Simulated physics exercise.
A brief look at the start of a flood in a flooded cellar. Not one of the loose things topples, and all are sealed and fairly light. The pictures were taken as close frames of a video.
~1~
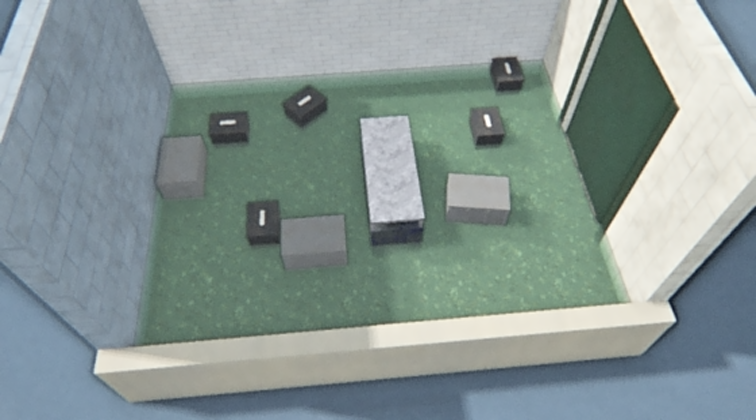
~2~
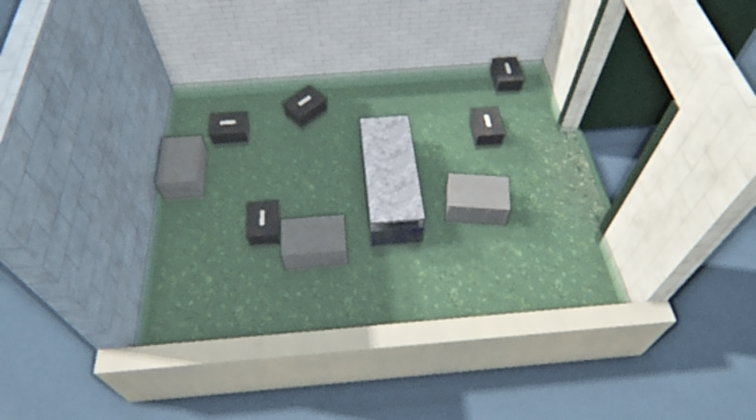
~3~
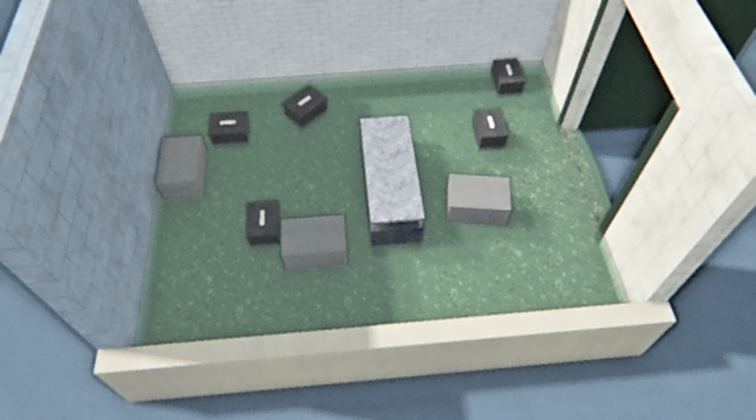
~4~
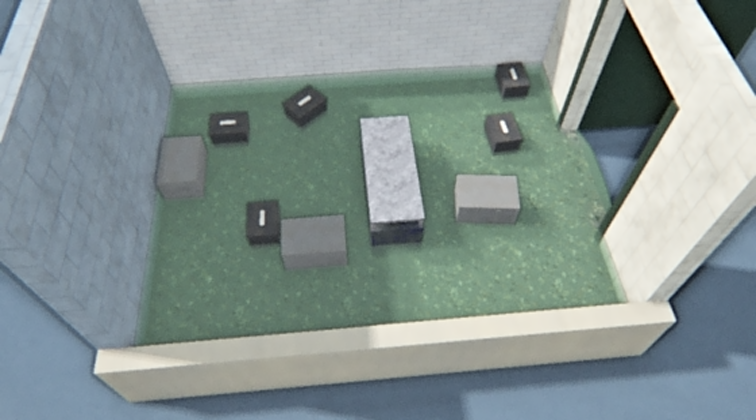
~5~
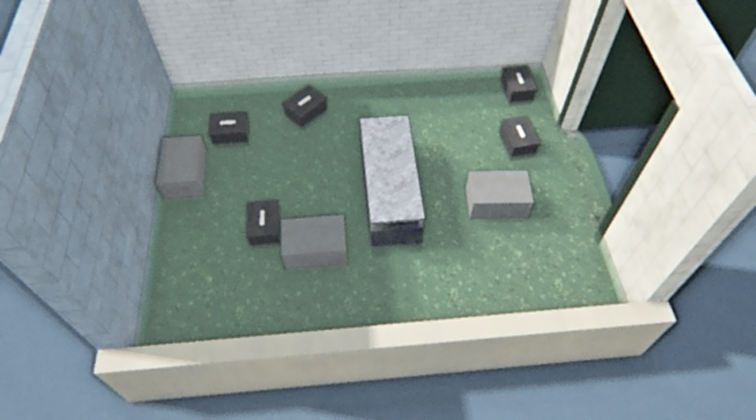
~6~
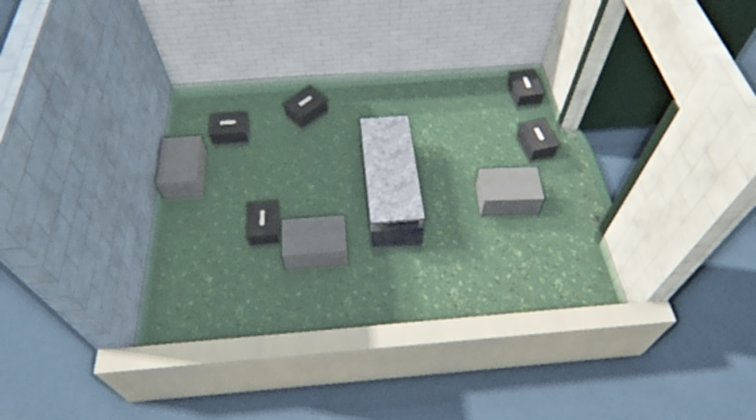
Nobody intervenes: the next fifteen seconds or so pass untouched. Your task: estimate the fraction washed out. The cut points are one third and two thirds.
The portion will probably sit in the middle band.
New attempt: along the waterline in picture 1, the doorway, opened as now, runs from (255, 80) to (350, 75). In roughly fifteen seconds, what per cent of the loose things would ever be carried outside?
It works out at 90 percent.
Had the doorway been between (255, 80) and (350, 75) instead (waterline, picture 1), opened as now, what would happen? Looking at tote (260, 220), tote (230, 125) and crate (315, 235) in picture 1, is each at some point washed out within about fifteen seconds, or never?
Listed order gives departs, departs, departs.
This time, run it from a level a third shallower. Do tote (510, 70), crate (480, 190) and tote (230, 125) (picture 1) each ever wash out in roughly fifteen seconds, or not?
Respectively: Exited / exited / remained.
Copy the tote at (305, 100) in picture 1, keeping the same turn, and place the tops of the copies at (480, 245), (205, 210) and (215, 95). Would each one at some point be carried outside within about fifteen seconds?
First escapes, second doesn't escape, third doesn't escape.
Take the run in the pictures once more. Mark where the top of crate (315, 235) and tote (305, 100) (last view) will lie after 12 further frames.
My guess is around (464, 272) and around (461, 104).
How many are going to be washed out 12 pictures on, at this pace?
3.
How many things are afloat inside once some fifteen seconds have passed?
3 of them.
A moment on, 1 of 8 are out; 7 afloat.
Next, 3 of 8 are out; 5 afloat.
Later, 4 of 8 are out; 4 afloat.
In the end, 5 of 8 are out; 3 afloat.
